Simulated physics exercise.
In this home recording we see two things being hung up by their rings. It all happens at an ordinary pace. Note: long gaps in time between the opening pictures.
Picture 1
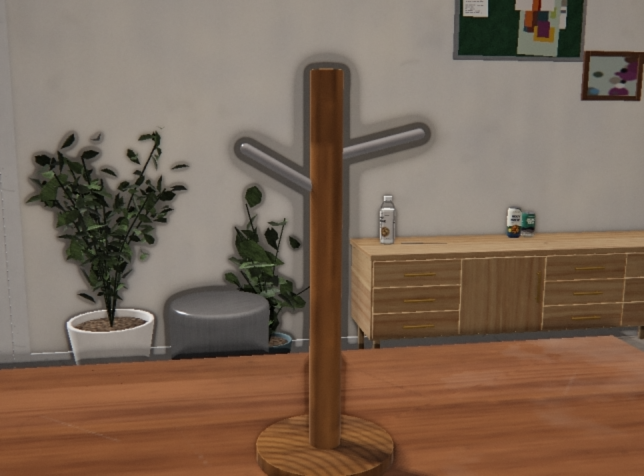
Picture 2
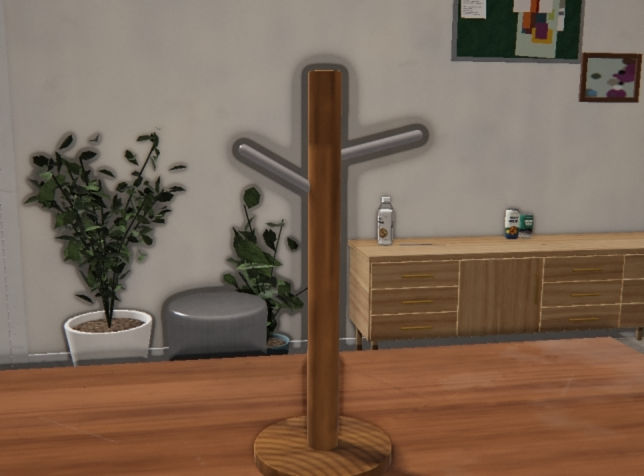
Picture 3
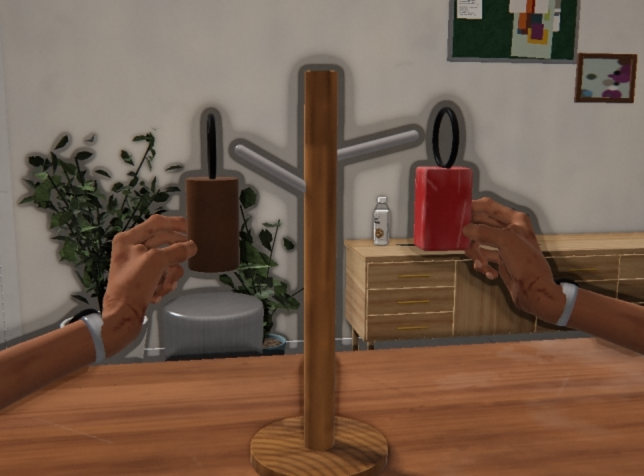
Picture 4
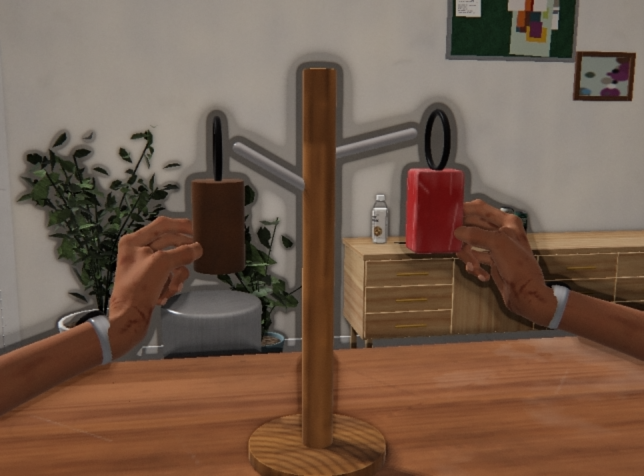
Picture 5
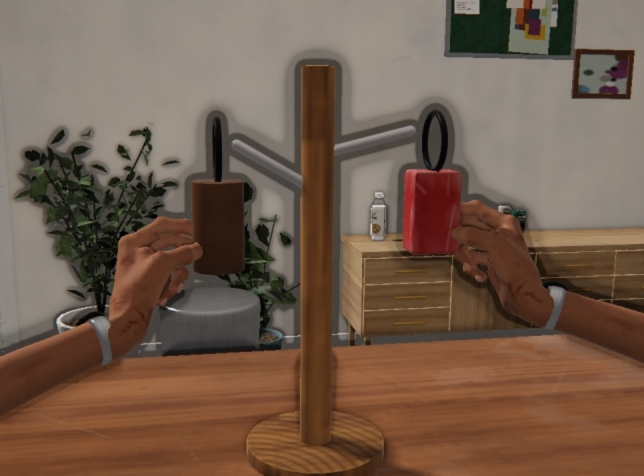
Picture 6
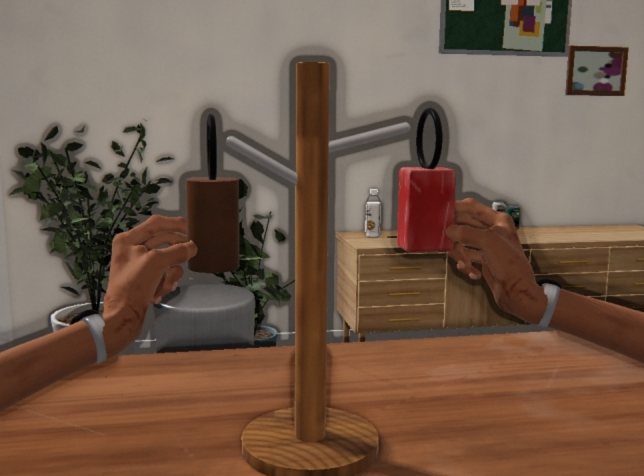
At the start, a wooden peg stand with two grey arms stands alone on a table. Then two hands appear, the left holding a brown object and the right a red one, each with a black ring. They shift slightly inward, bringing the rings to the pegs, and both hands still hold on.
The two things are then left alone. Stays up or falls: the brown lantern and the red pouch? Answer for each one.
Brown lantern falls, red pouch falls.
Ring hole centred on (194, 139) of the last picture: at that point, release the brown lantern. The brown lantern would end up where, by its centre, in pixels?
End point: About (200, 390).
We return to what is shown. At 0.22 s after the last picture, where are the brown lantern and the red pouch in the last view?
The first sits near (215, 335) and the second near (422, 315).
Then, 0.14 s on from there, brown lantern displaced about its own width near (213, 237); red pouch displaced about its own width near (425, 222).
Then, 0.22 s on from there, brown lantern on its way down near (215, 334); red pouch on its way down near (422, 315).
In the end, the brown lantern drops to the table, near (216, 387); the red pouch drops to the table, near (420, 375).
